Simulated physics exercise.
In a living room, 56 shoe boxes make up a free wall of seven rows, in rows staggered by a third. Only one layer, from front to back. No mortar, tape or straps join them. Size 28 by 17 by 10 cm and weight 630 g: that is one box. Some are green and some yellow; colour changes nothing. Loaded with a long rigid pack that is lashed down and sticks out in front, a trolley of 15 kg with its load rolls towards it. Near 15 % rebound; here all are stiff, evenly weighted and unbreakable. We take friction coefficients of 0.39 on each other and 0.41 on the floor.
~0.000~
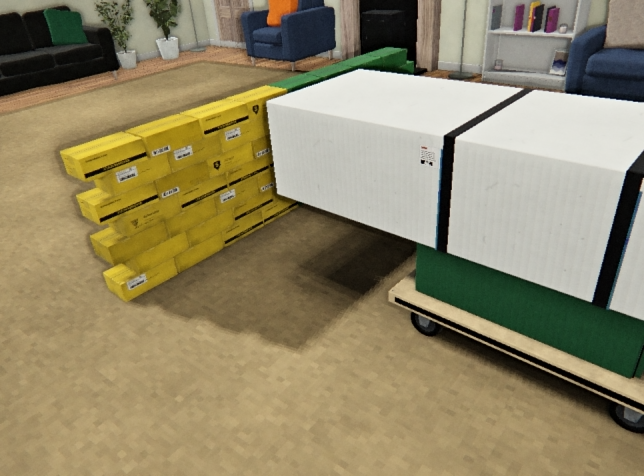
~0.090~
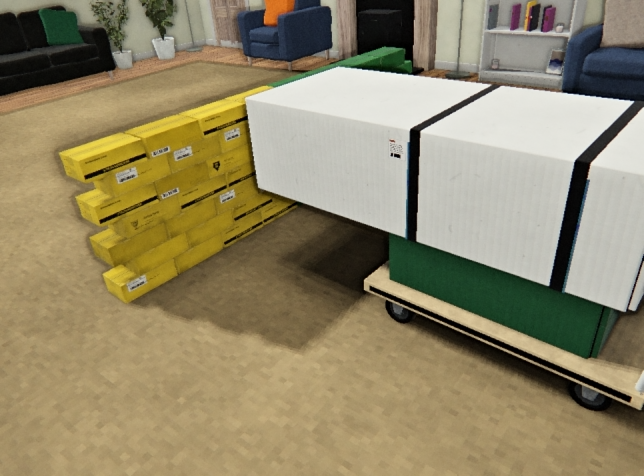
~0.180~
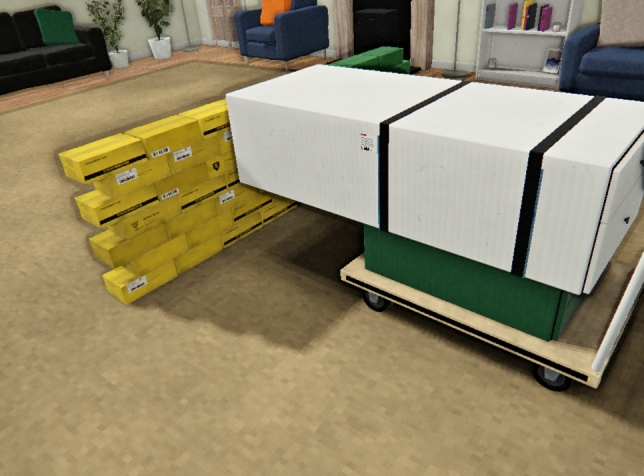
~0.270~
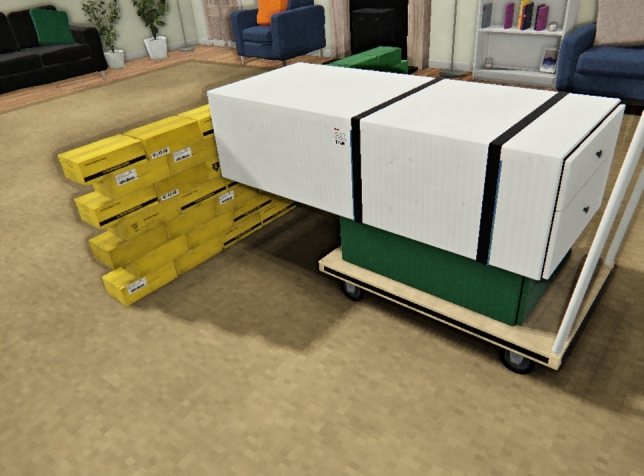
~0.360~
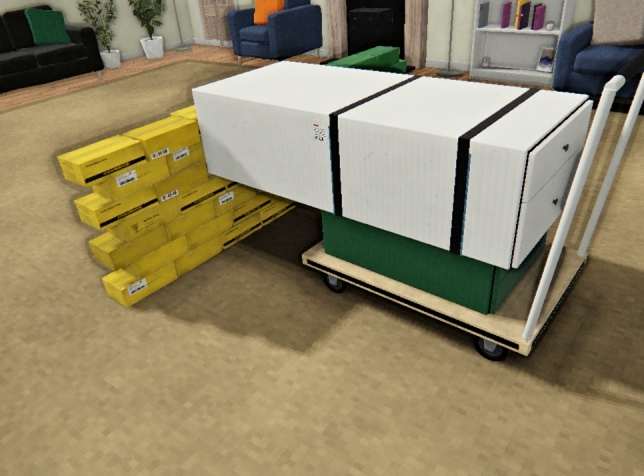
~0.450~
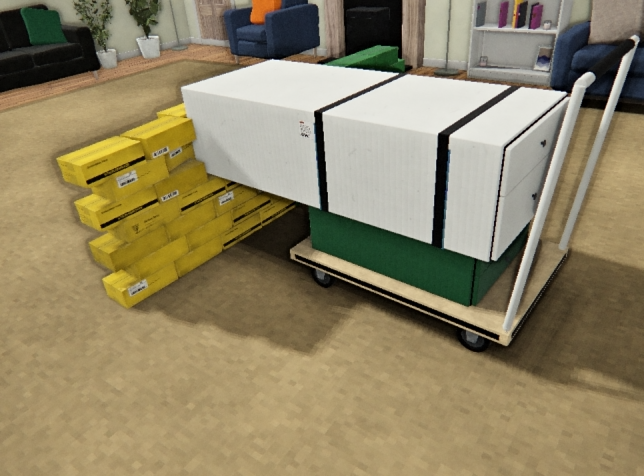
In a living room, a loaded trolley rolls left and its long white pack pushes into stacked yellow boxes.
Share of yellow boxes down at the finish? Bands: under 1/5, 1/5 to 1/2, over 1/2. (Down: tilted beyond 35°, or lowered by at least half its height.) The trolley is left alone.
1/5 to 1/2.
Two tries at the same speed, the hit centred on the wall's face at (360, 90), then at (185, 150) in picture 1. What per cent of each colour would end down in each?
First try then second: Yellow 10 and 80, green 80 and 0 per cent.
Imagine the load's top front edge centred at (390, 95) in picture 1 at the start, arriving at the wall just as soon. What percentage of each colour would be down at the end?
In that case yellow 30, green 10 per cent.
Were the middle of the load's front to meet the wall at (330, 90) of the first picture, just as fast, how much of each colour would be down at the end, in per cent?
Result - yellow: 10 %; green: 40 %.
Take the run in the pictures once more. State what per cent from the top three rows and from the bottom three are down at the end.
Of the top ones 50 percent, of the bottom ones 0 percent.
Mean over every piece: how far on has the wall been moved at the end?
On average the pieces shift about 15 cm.
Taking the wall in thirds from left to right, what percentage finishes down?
The thirds come out at 20 on the left, 40 in the middle and 0 on the right, in per cent.
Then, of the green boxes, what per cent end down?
Colour green - 10 percent down at the end.
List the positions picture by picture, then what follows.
In the first frame (each place is the centre of the face we see best; the camera moves round a little), load (280, 134) 44 cm short of the wall; top yellow box (176, 138); top green box (396, 60); all as stacked.
The second frame shows load (259, 129) 31 cm short of the wall; top yellow box (175, 139).
The third frame shows load (239, 125) 18 cm short of the wall; top yellow box (175, 140).
The fourth frame shows load (220, 121) 58 mm short of the wall; top yellow box (175, 140).
The fifth frame shows load (205, 118) 45 mm into the wall's line; top yellow box (174, 141); 9 have shifted.
The sixth frame shows load (194, 116) 12 cm into the wall's line; top yellow box (173, 139) moved 25 mm; top green box (388, 59); 14 have shifted.
By 0.58 s, load 21 cm past the wall's line, still rolling; none of the 28 yellow boxes down (0 of 56 in all colours); top yellow box tilted 9°.
By 0.82 s, load 35 cm past the wall's line, still rolling; 8 of the 28 yellow boxes down (11 of 56 in all colours); top yellow box tilted 50°, 11 cm lower.
By 1.24 s, load 57 cm past the wall's line, still rolling; 8 of the 28 yellow boxes down (12 of 56 in all colours); top yellow box on its side.
When it is over (2.0 s), load 65 cm past the wall's line, stopped; 8 of the 28 yellow boxes down (12 of 56 in all colours); top yellow box on its side; top green box unmoved. That is 29 per cent. In pixels of the last frame, middles, top yellow box near (78, 214), top green box near (377, 58).
